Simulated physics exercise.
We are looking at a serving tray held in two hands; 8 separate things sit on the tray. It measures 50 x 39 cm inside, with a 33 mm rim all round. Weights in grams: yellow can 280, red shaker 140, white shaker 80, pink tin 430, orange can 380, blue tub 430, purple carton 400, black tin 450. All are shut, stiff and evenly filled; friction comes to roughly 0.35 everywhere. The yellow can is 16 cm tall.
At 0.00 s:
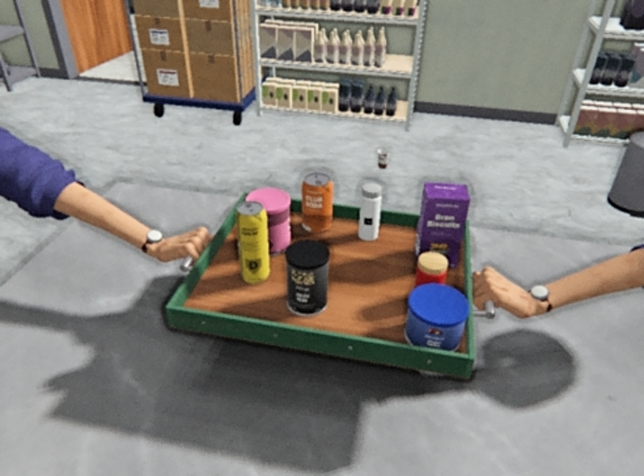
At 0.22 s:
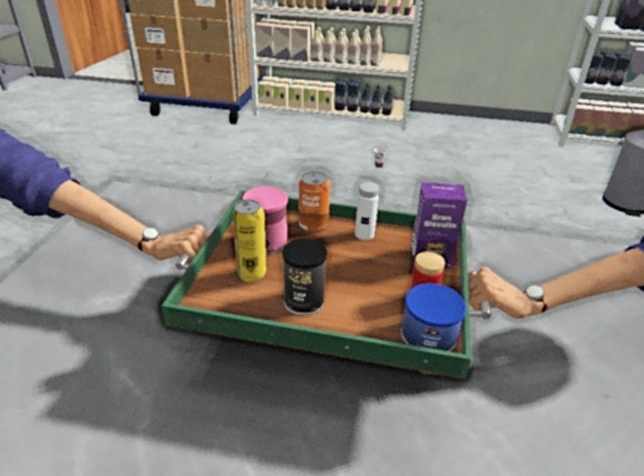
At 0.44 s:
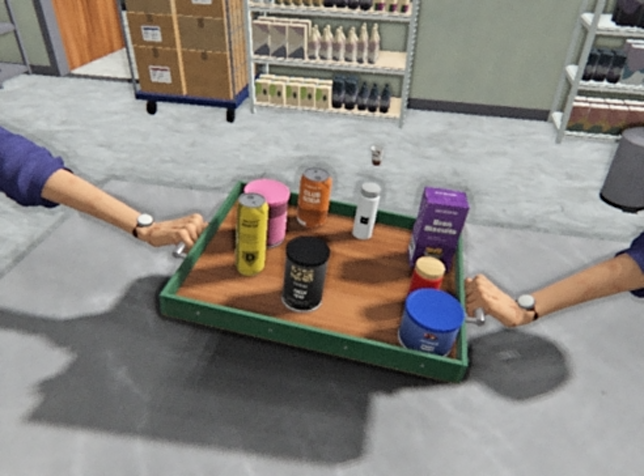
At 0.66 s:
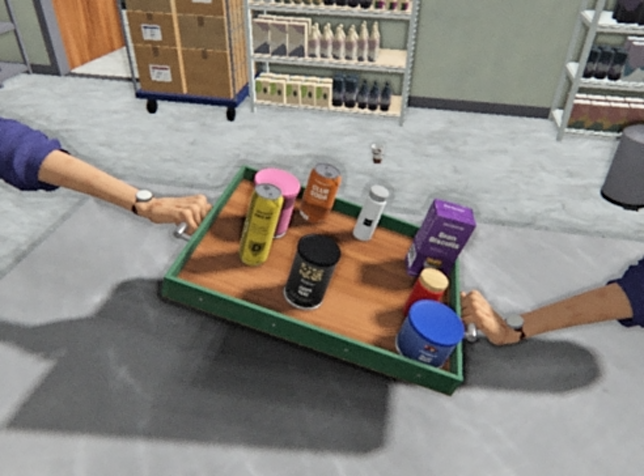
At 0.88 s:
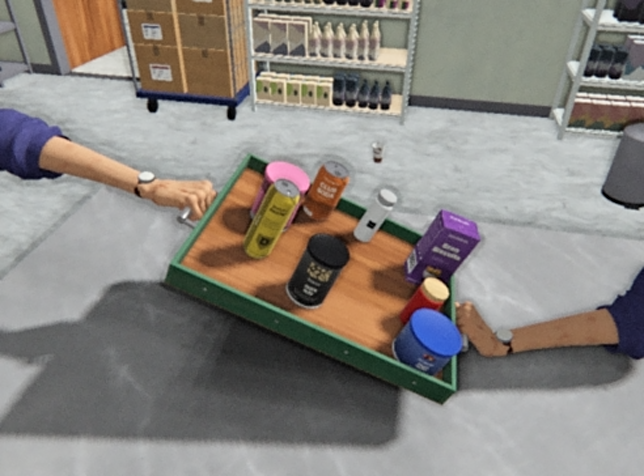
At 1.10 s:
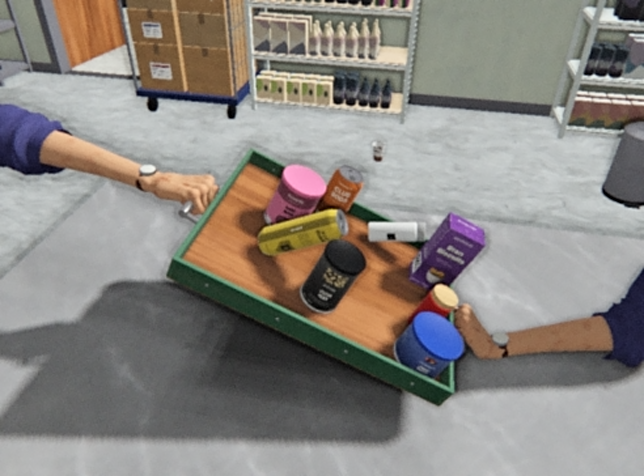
In a storeroom with shelves and stacked boxes, two hands hold a green-rimmed serving tray of cans, tins, shakers and a carton level above the floor. The hands tilt it steeply, right edge down; then the yellow can and white shaker topple onto their sides while other items slide rightward.
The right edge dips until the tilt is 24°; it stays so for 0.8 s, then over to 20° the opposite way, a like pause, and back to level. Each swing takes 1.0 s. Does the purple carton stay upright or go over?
The purple carton stays upright.
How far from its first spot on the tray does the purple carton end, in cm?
Some 20 cm.
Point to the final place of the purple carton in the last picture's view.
At about (340, 201).
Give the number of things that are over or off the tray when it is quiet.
3 of them.
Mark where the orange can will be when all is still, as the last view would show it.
Near (258, 207).
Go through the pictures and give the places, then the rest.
The first picture shows tray level; purple carton (441, 226); yellow can (253, 244).
The second picture shows tray level; white shaker (367, 211); pink tin (266, 221).
The third picture shows tray at 6°, right edge down; orange can (314, 199); blue tub (430, 324).
The fourth picture shows tray at 15°, right edge down; black tin (311, 272); yellow can (260, 226).
The fifth picture shows tray at 22°, right edge down; yellow can (270, 220); red shaker (424, 305).
The sixth picture shows tray at 24°, right edge down; purple carton (445, 255) slid 2 cm; pink tin (294, 201) slid 3 cm.
After 1.50 s, tray at 24°, right edge down; purple carton slid 2 cm near (445, 255); yellow can on its side; white shaker on its side.
After 3.40 s, tray at 20°, left edge down; purple carton slid 5 cm near (395, 193); yellow can on its side; orange can on its side.
At rest (5.1 s), tipped over on the tray, yellow can, white shaker and orange can; not toppled but over 5 cm from the start, red shaker, pink tin, blue tub and purple carton; the last one in place, give or take 5 cm. In the last view, purple carton near (340, 201).
